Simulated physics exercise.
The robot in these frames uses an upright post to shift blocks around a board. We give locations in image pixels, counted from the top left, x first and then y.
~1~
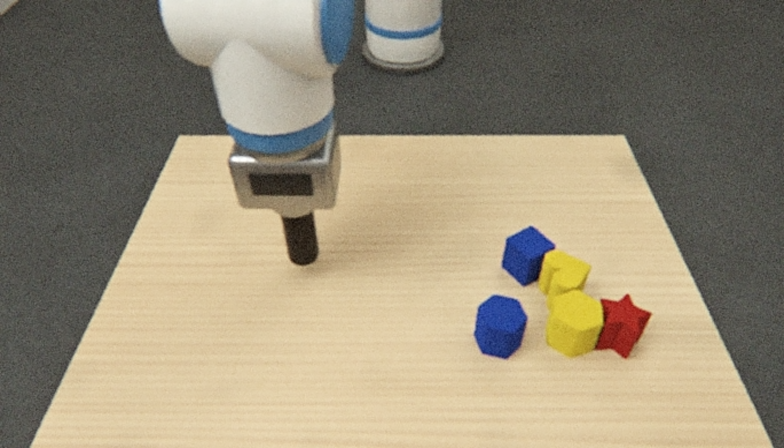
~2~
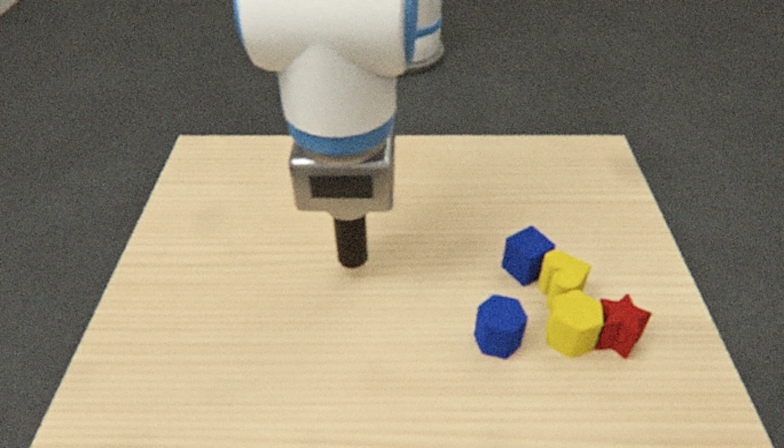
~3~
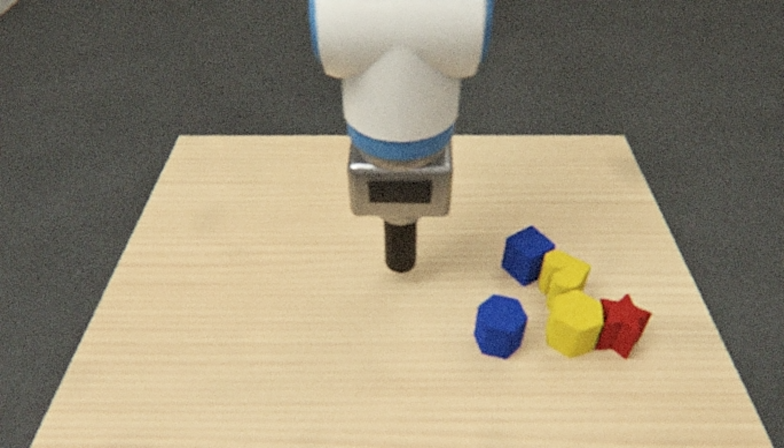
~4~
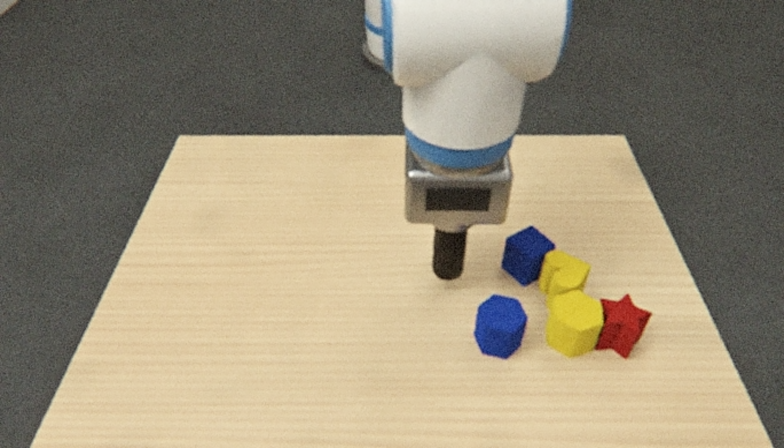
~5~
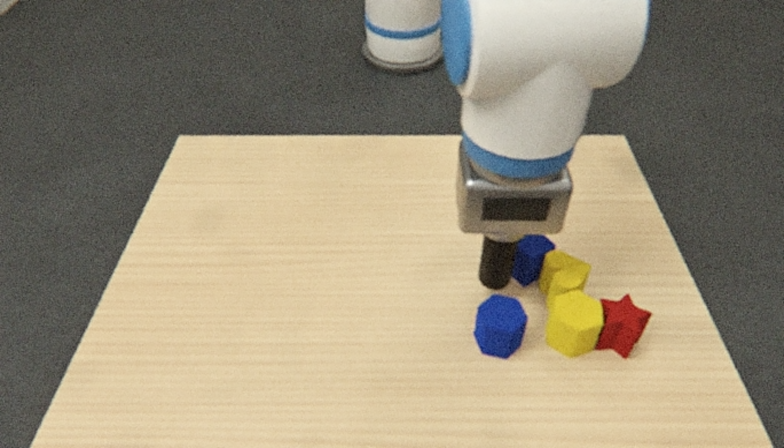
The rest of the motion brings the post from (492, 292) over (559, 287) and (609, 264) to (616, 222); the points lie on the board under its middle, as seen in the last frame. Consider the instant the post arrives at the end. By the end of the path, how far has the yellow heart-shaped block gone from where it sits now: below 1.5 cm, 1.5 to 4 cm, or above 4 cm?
It ends over 4 cm away.
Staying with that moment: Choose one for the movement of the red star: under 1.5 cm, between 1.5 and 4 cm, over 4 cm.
It falls in the under 1.5 cm band.
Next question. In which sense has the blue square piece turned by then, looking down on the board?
Verdict: Counterclockwise.
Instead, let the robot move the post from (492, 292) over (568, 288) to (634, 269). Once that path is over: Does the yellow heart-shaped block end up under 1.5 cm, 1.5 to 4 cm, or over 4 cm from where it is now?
Long, over 4 cm.
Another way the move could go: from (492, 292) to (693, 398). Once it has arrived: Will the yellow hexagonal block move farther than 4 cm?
Yes - that is the case.
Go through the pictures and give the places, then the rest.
The first frame shows post's lower end (304, 256); blue hexagonal block (503, 312); blue square piece (531, 241); yellow heart-shaped block (567, 267); red star (626, 311).
The second frame shows post (353, 259); blocks still.
The third frame shows post (401, 263); blocks still.
The fourth frame shows post (447, 270); blocks still.
The fifth frame shows post (494, 279); blue hexagonal block (503, 312); blue square piece (531, 241); yellow heart-shaped block (567, 267); red star (626, 311).
On the path given first. One third of the way, post (564, 274); blue square piece (543, 233), turned 50° anticlockwise; yellow heart-shaped block (601, 271), turned 40° clockwise.
Two thirds of the way, post (614, 250); blue square piece (543, 233), turned 50° anticlockwise; yellow heart-shaped block (624, 272), turned 75° clockwise.
At the end, post (621, 209); blue hexagonal block still; blue square piece (543, 233), turned 50° anticlockwise; yellow heart-shaped block (624, 272), turned 75° clockwise; red star still.
